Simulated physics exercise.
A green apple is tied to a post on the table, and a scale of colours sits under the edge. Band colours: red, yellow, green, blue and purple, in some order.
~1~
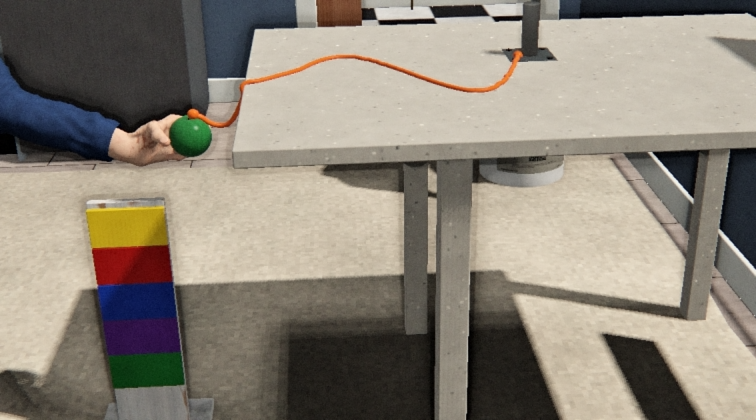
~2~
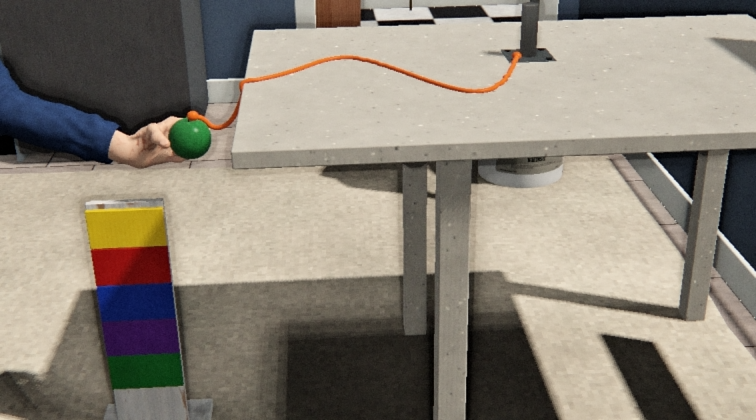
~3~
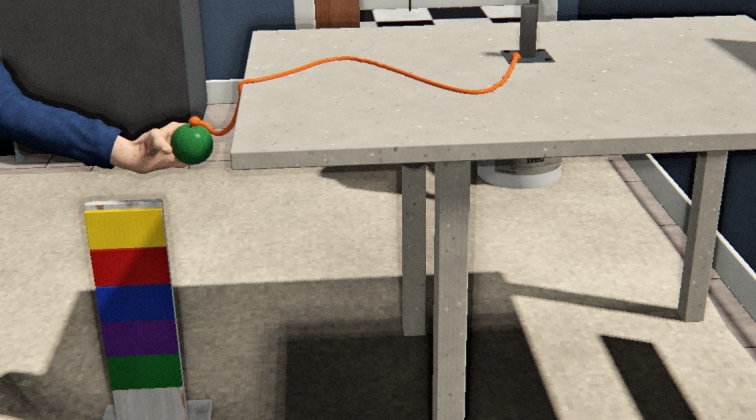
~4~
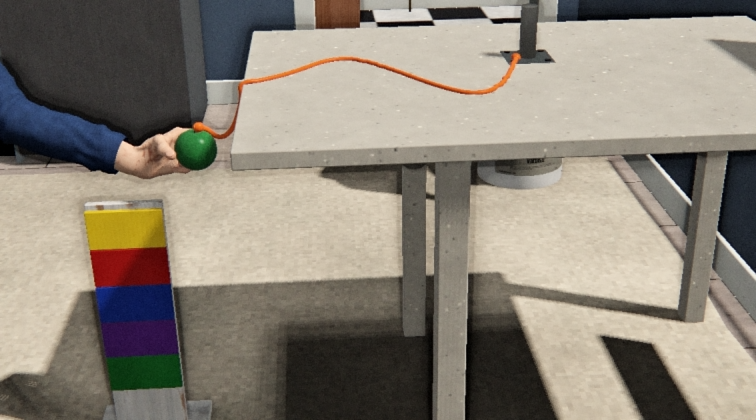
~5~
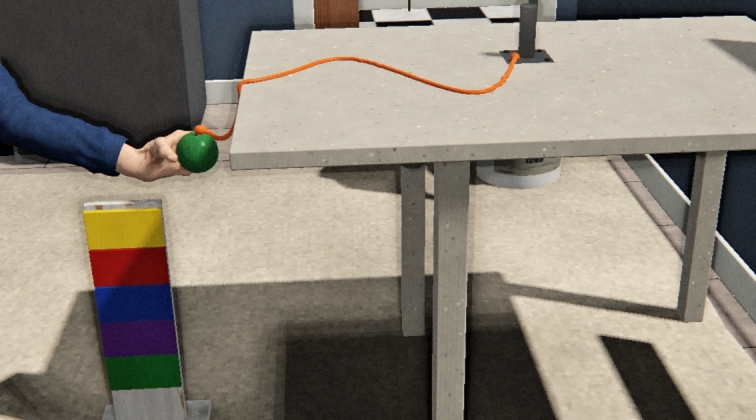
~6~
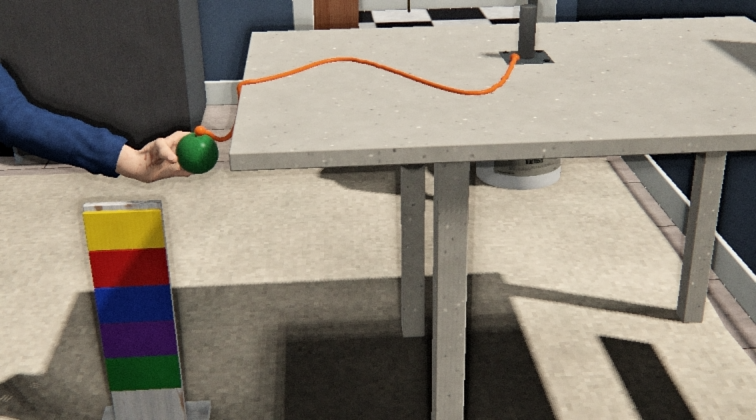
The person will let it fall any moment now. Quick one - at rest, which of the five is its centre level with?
At purple.
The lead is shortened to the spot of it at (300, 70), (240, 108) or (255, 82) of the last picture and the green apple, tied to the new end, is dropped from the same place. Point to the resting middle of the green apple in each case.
Cut 1: About (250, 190). Cut 2: About (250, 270). Cut 3: About (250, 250).
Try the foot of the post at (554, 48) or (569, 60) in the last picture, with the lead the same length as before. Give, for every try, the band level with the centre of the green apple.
Result per try, in order: Blue / blue.
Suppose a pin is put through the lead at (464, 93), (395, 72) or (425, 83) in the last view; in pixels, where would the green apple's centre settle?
Respectively (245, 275), (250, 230) and (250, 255).
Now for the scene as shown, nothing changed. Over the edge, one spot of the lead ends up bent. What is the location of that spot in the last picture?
Location: About (366, 63).
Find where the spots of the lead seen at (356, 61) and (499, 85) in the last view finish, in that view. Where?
First: (241, 107). Second: (425, 68).
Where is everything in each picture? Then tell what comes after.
The first frame shows green apple (190, 136); yellow (127, 229); red (132, 266); blue (137, 303); purple (142, 338); green (147, 372).
The second frame shows green apple (190, 138); lead through (511, 70) (466, 91) (398, 70) (328, 60) (256, 80).
The third frame shows green apple (192, 144).
The fourth frame shows green apple (196, 149); lead through (510, 71) (466, 93) (397, 72) (327, 61) (256, 82).
The fifth frame shows green apple (197, 152).
The sixth frame shows green apple (197, 153); lead through (509, 72) (464, 93) (396, 72) (326, 62) (255, 82).
Soon after, apple near (280, 323); level with purple.
Then, apple near (243, 334); level with purple.
At rest, apple near (262, 332); level with purple. Its middle rests at the purple band.
